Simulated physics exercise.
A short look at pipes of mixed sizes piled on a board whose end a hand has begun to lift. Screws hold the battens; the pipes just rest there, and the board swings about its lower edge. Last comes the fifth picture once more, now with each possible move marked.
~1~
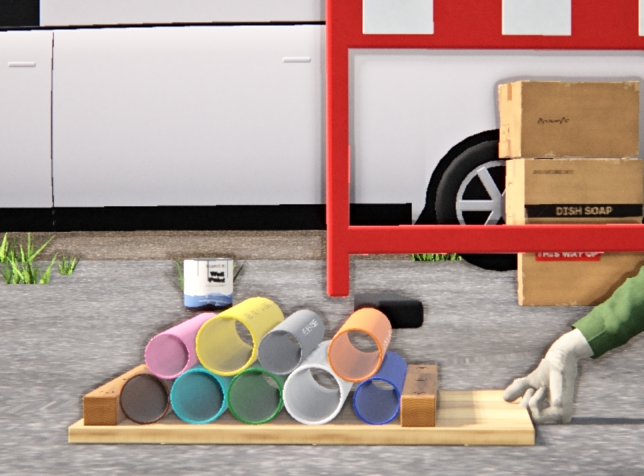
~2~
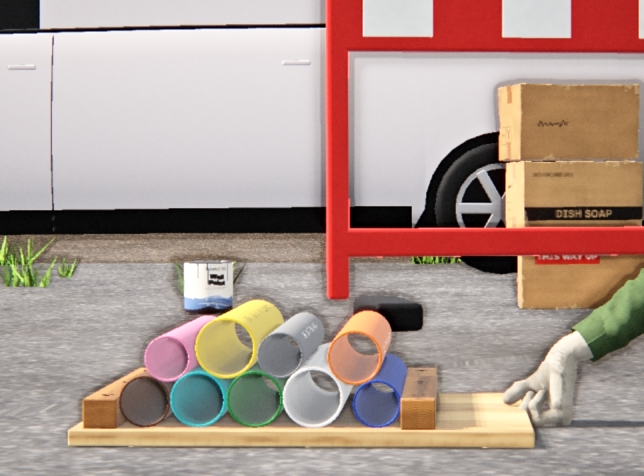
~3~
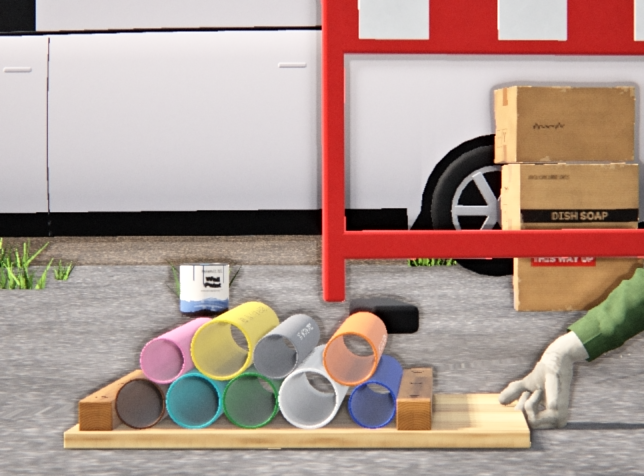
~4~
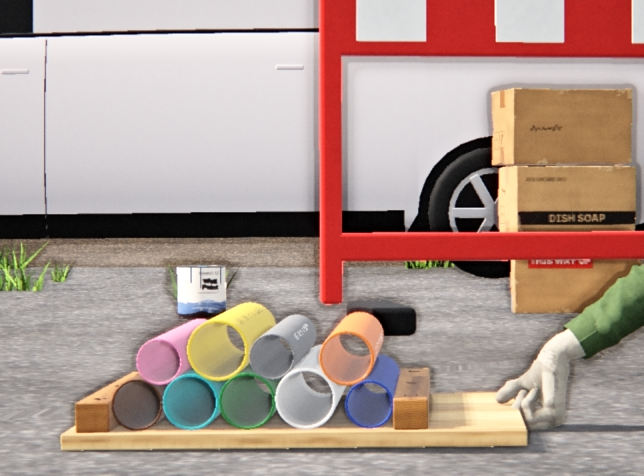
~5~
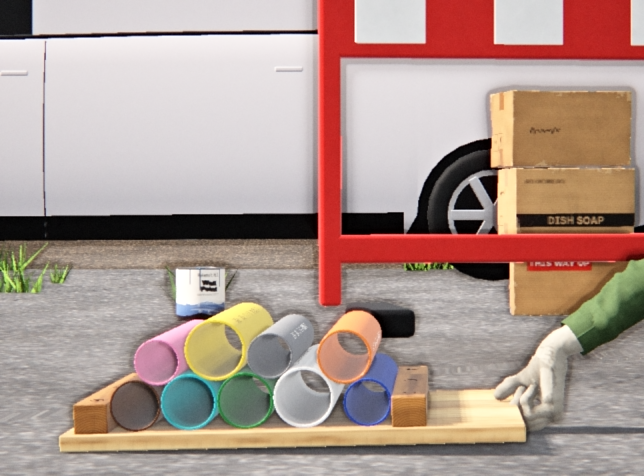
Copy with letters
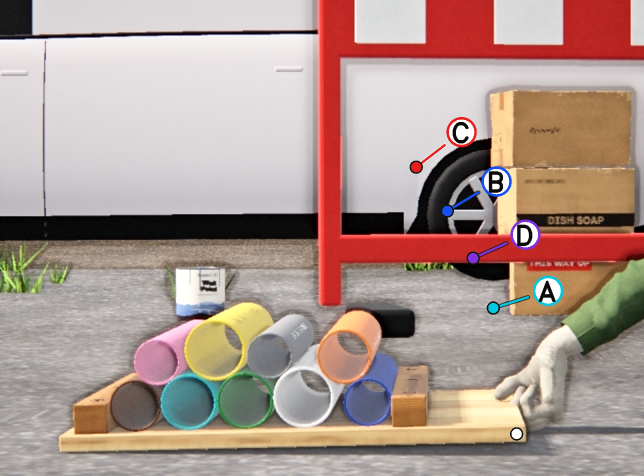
A gloved hand holds the end of a board of stacked colourful pipes, barely moving.
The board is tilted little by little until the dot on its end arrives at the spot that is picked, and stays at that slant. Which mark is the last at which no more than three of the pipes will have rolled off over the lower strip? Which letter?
The last mark within the limit is C.
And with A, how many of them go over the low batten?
With A, none.
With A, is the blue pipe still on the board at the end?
Yes, with A.
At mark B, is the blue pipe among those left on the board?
The blue pipe: Yes.
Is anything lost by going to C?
At C: Yes.
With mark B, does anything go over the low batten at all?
At B: Yes.
On the marked copy, A at (493, 308); B at (447, 211); C at (416, 167); D at (473, 258); the white dot at (517, 434).
Following C. Soon after the start, board at 20°.
Later, board at 37°.
In the end, board at 37°, three over the low batten (yellow, pink, grey).
As for the rest, A none over the low batten; B three over the low batten (yellow, pink, grey); D none over the low batten.
